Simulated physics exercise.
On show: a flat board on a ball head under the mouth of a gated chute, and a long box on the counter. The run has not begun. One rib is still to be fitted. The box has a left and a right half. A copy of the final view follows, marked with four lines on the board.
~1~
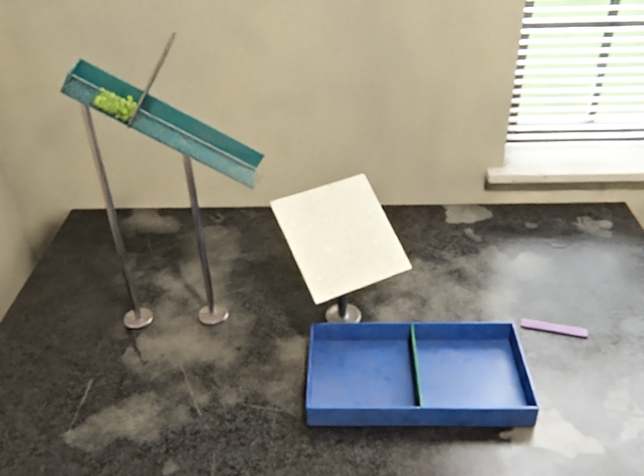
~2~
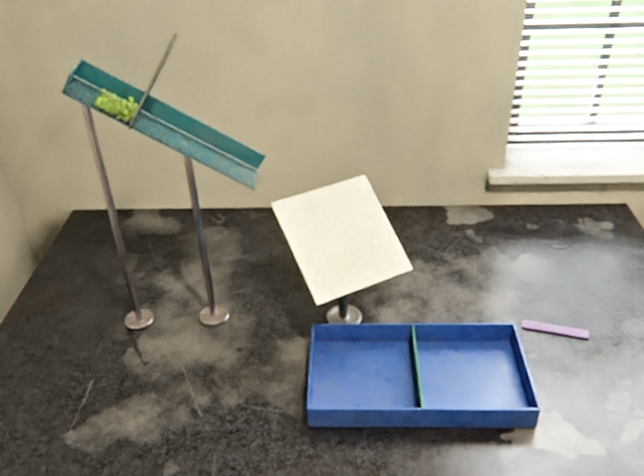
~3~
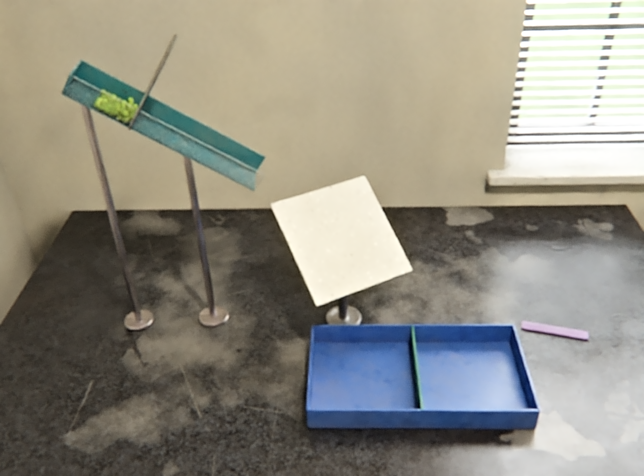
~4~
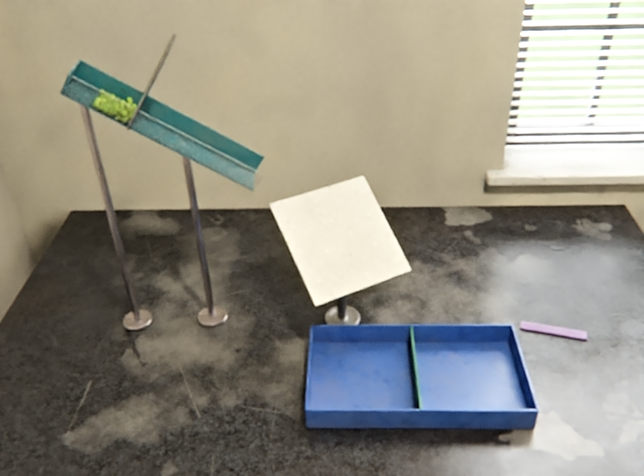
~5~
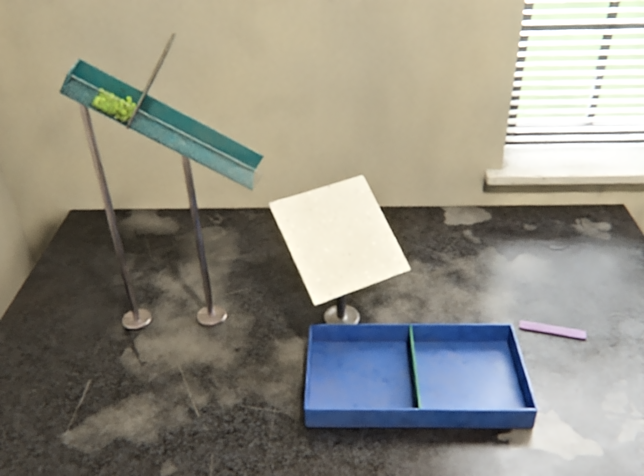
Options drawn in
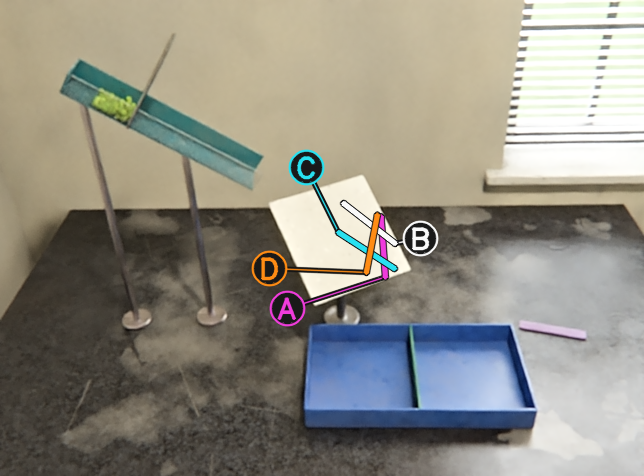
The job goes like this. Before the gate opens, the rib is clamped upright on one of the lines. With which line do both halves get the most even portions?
C beats the others.
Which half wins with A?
The left half.
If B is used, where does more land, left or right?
The right half.
On the marked copy, line A from (381, 216) to (385, 277); line B from (343, 203) to (395, 243); line C from (338, 232) to (394, 268); line D from (377, 215) to (366, 272).
Choosing A, of what is caught, almost all in the left half, about a tenth in the right.
Choosing B, of what is caught, about a tenth in the left half, the larger part in the right.
Choosing C, of what is caught, roughly a third in the left half, roughly two thirds in the right.
Choosing D, of what is caught, almost all in the left half, about a tenth in the right.
